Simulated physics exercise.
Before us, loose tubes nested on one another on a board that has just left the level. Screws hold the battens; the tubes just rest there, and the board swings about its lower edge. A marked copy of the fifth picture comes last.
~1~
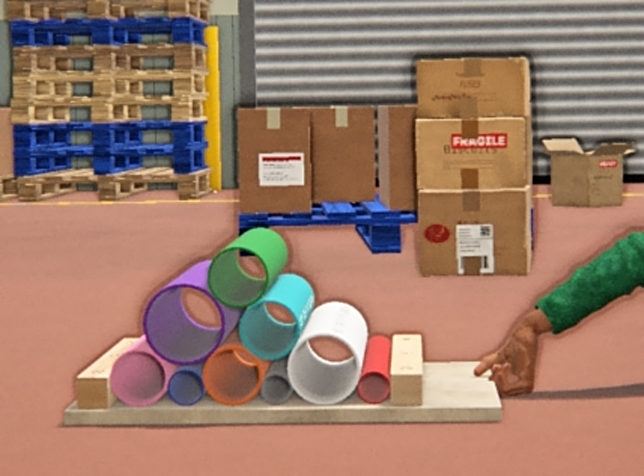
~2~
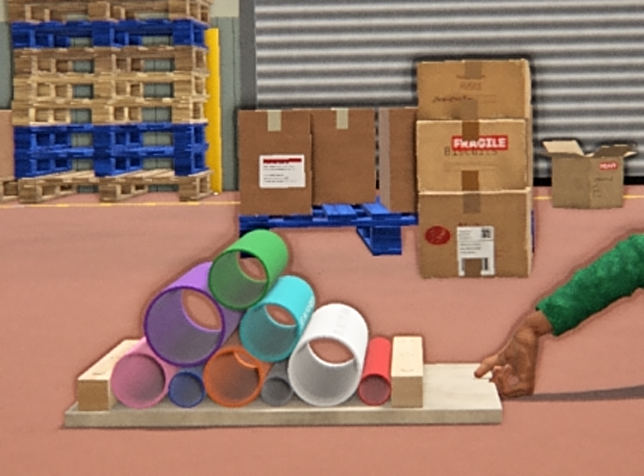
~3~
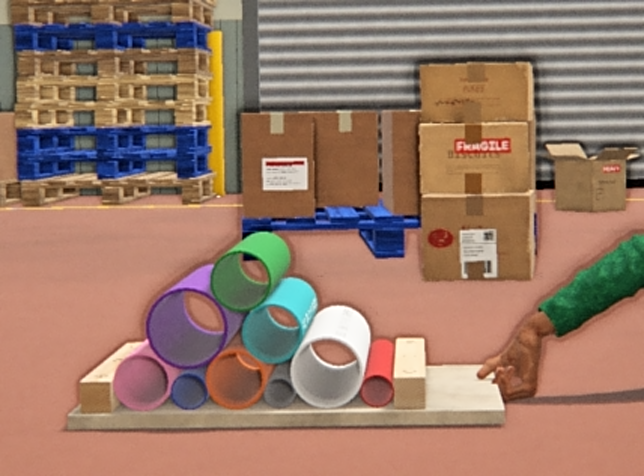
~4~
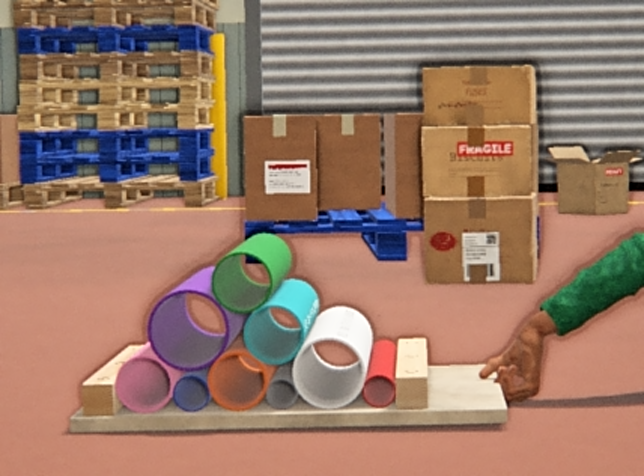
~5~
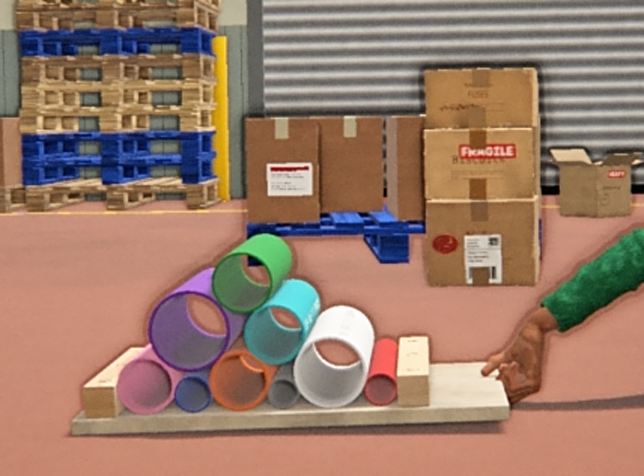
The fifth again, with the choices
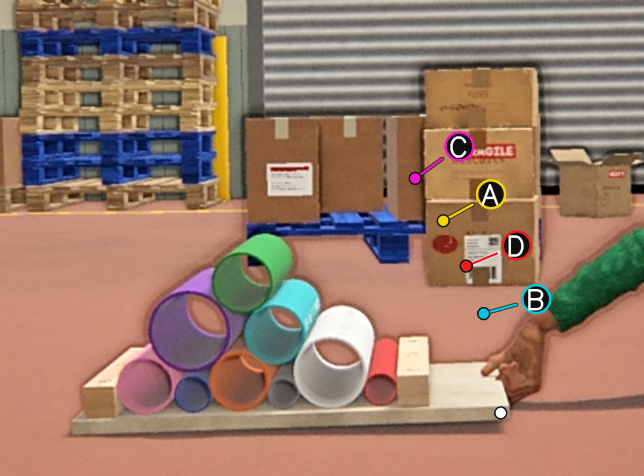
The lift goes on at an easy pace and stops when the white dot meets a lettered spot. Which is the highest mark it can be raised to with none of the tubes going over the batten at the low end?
The last mark within the limit is C.
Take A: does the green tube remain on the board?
Yes, with A.
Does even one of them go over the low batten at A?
No.
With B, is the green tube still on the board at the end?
The green tube: Yes.
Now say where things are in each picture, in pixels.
The first picture shows turquoise tube (270, 330); purple tube (184, 324); green tube (238, 277).
The second picture shows green tube (238, 279); board (292, 378).
The third picture shows board (294, 380); red tube (377, 391); grey tube (279, 393).
The fourth picture shows board (297, 381); pink tube (145, 384); blue tube (192, 394).
The fifth picture shows board (298, 381); pink tube (146, 385); blue tube (193, 394).
On the marked copy, A at (443, 221); B at (484, 313); C at (415, 178); D at (466, 266); the white dot at (501, 413).
With C. Early on, board at 19°.
Further on, board at 35°.
At the end, board at 35°, none over the low batten.
As for the rest, A none over the low batten; B none over the low batten; D none over the low batten.
